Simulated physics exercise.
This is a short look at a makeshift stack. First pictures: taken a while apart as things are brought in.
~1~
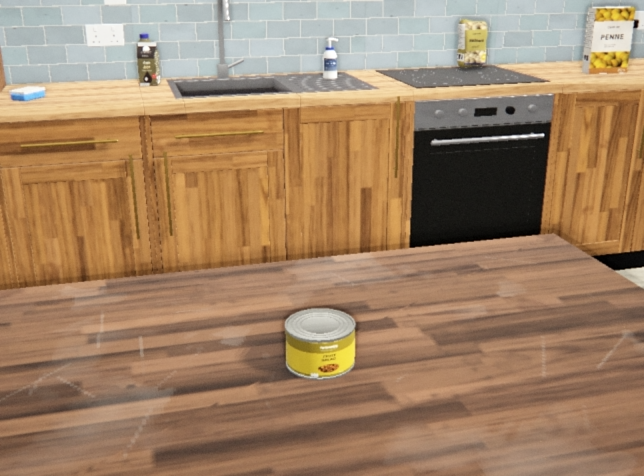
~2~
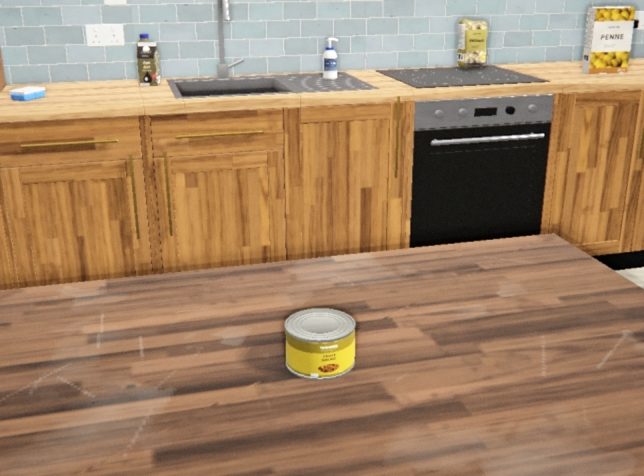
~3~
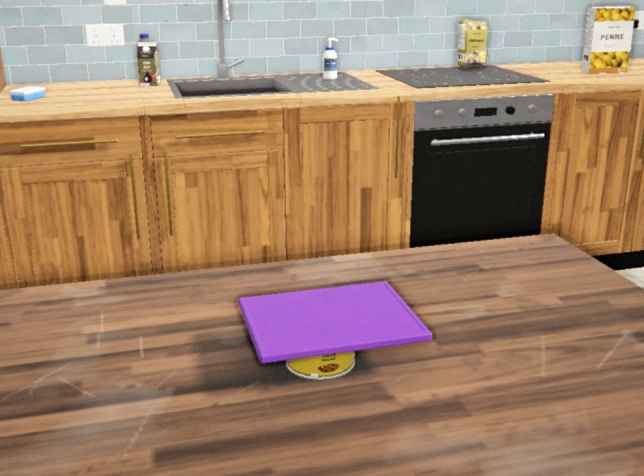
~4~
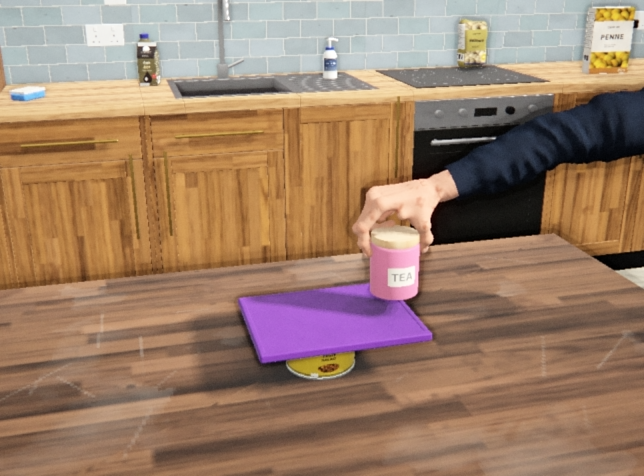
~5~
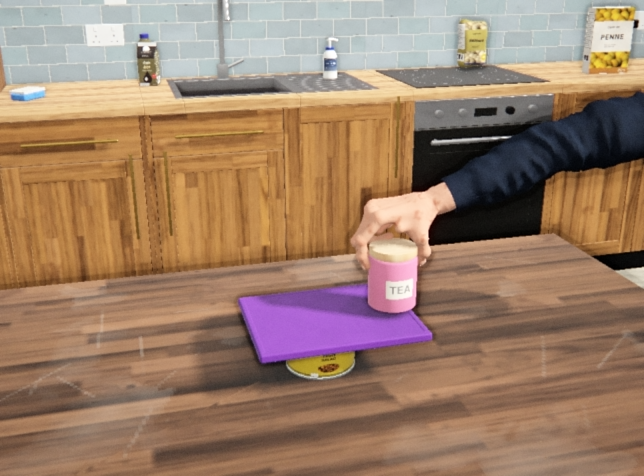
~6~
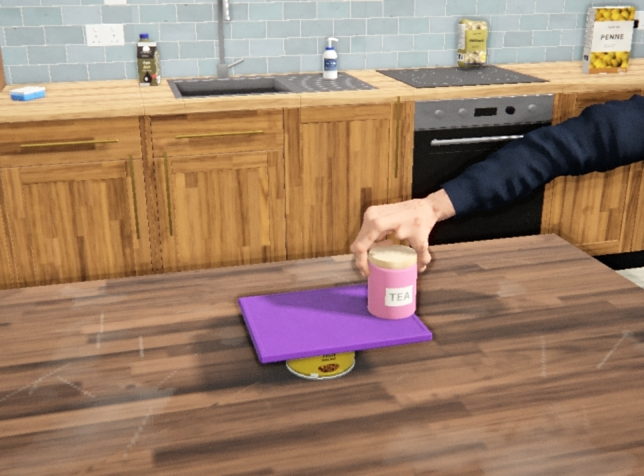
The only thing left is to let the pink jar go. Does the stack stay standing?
No: Unstable.
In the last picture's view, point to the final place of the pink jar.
I'd point to roughly (441, 329).
Then, 0.30 s on from there, pink jar now fallen; purple lid turned 46° from how it was put.
Then, 0.70 s on from there, purple lid turned 5° from how it was put.
In the end, fallen, pink jar; the other 2 unmoved. At the end, from the last picture's camera, pink jar near (441, 329). The stack comes apart.
